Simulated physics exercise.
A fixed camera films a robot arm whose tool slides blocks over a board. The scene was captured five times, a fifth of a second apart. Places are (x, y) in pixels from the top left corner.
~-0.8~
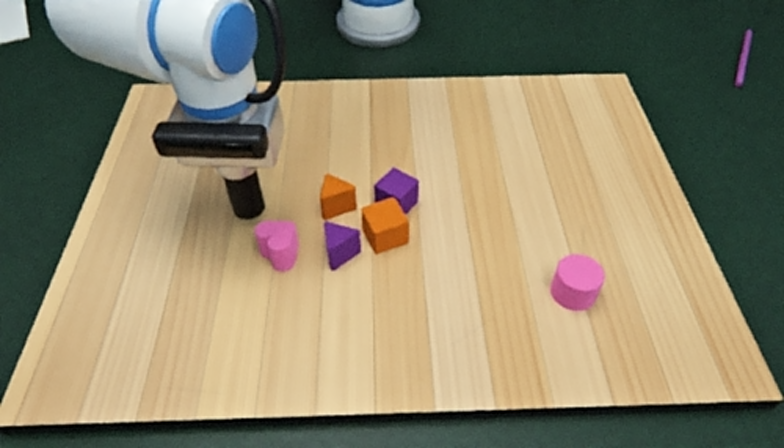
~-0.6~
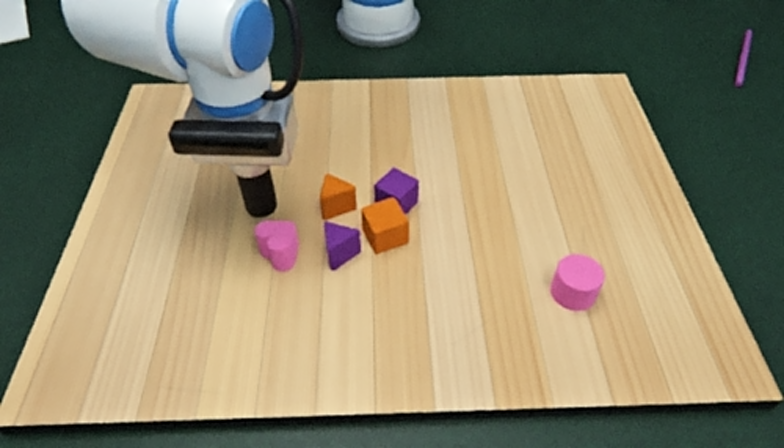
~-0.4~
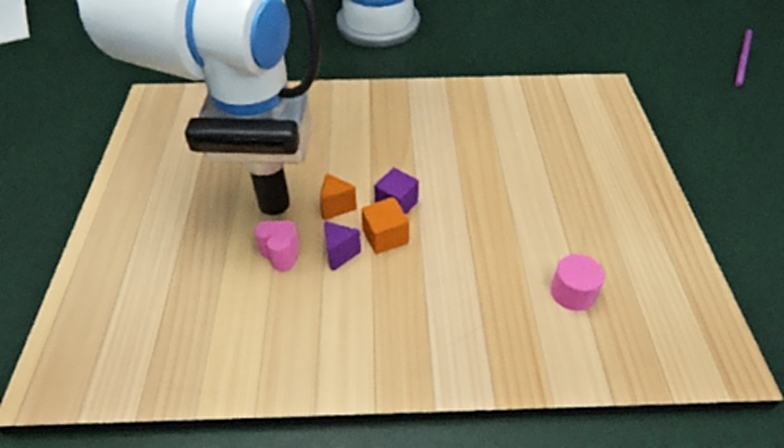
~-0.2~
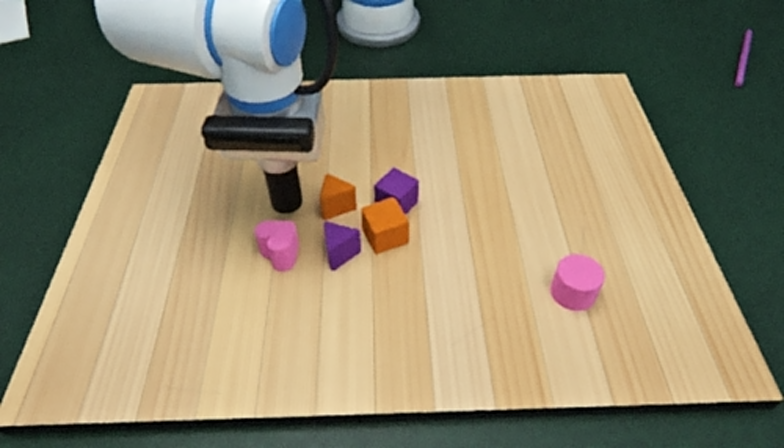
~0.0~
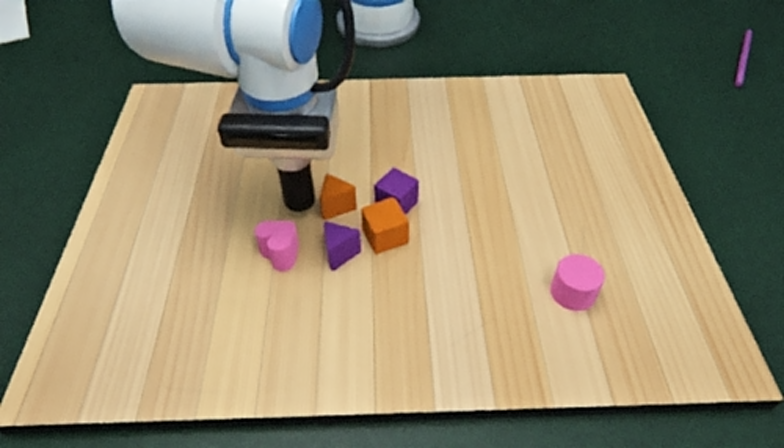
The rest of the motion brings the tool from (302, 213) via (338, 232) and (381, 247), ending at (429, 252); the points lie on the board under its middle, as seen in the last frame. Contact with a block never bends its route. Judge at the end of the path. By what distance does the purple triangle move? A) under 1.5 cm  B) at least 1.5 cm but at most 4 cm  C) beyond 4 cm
The one that fits is A, under 1.5 cm.
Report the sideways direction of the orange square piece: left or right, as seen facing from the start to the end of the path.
Left side.
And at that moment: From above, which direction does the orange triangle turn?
Counter-clockwise, from overhead.
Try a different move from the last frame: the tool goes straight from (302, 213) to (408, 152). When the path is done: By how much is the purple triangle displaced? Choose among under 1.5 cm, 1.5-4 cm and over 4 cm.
Final distance: Less than 1.5 cm.
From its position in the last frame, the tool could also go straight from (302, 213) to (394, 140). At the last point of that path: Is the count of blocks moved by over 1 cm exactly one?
Yes
On the path given first. One third of the way, tool at (337, 220); orange triangle at (347, 190), turned 60° anticlockwise.
Two thirds of the way, tool at (381, 236); orange triangle at (347, 190), turned 60° anticlockwise; purple triangle at (340, 239); orange square piece at (413, 214).
At the end, tool at (430, 240); pink heart-shaped block in place; orange triangle at (347, 190), turned 60° anticlockwise; purple triangle at (340, 239); orange square piece at (444, 206), turned 45° anticlockwise.
